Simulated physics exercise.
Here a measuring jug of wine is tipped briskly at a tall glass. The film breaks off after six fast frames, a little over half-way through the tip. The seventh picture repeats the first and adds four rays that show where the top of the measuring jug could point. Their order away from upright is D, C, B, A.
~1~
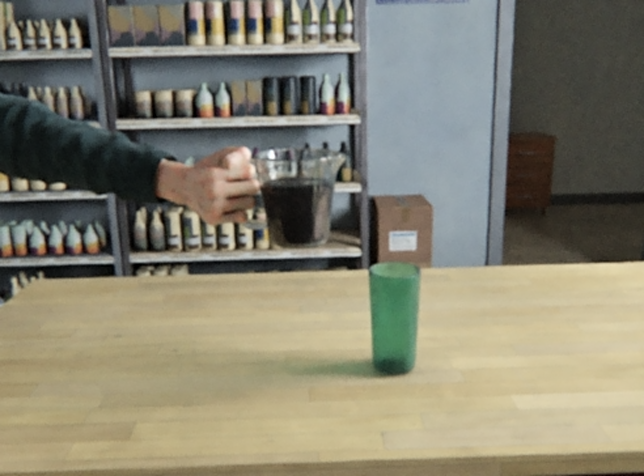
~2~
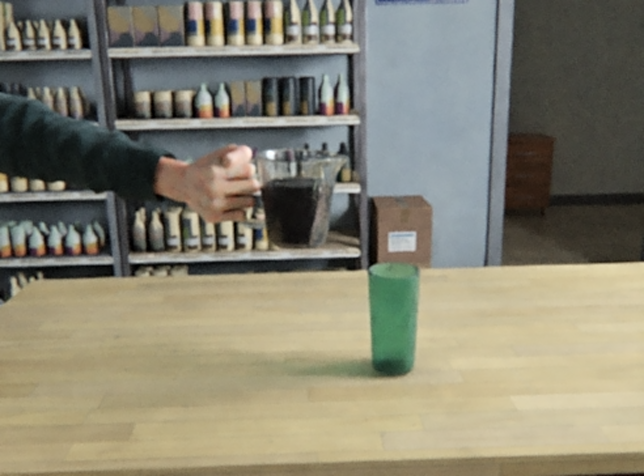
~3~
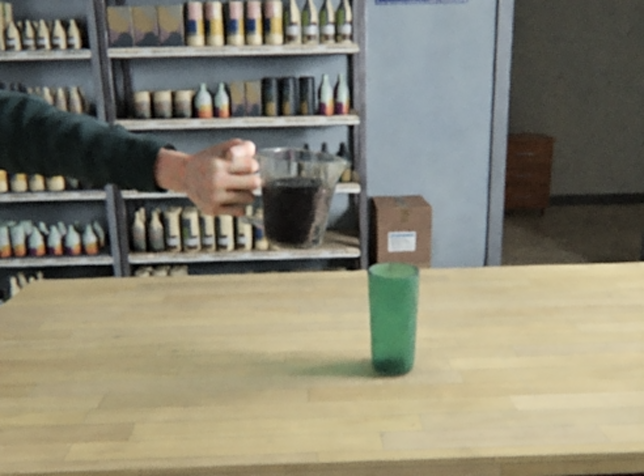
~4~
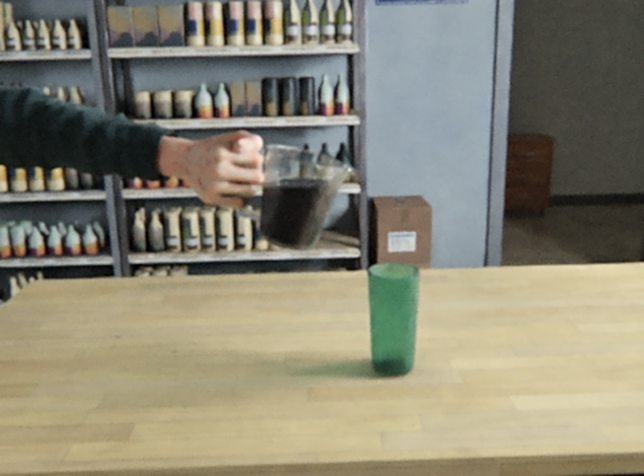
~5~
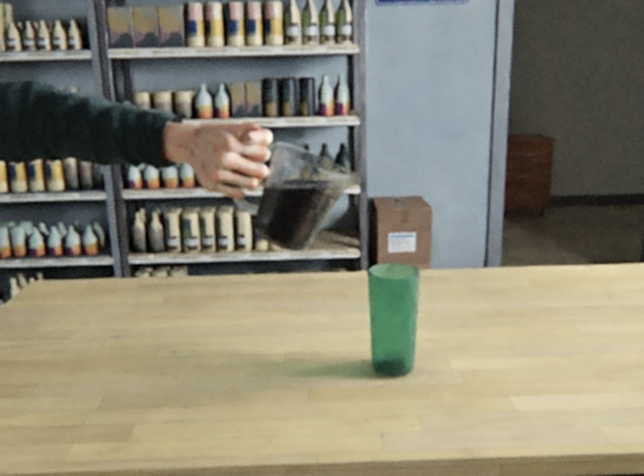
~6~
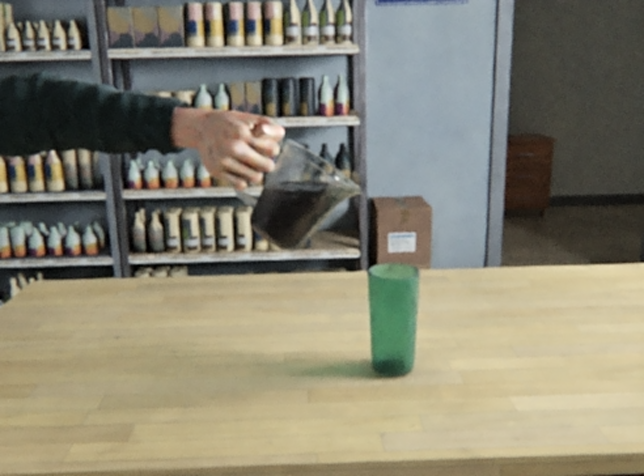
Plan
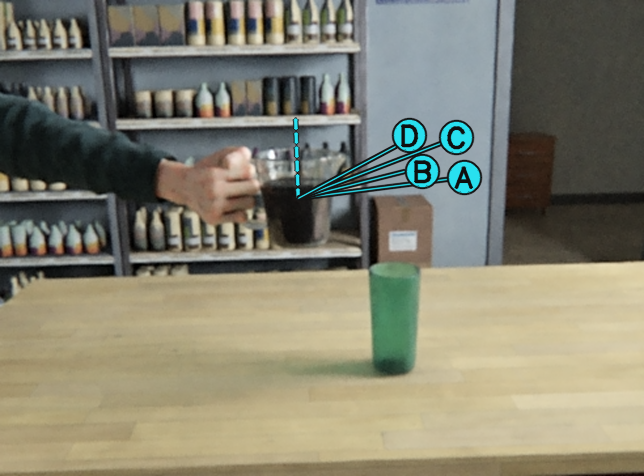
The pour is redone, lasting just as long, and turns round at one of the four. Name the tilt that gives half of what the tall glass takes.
Take D.
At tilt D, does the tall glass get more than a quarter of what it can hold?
Yes.
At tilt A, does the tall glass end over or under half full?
Over.
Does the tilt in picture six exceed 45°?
No, it does not.
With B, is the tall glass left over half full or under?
Over.
On the marked copy, A at (447, 179); B at (404, 171); C at (440, 143); D at (395, 146).
With A, the tall glass ends with about 91 % of what it can hold; 5 % of the wine is spilt.
With B, the tall glass ends with about 83 % of what it can hold.
With C, the tall glass ends with about 68 % of what it can hold.
With D, the tall glass ends with about 51 % of what it can hold.
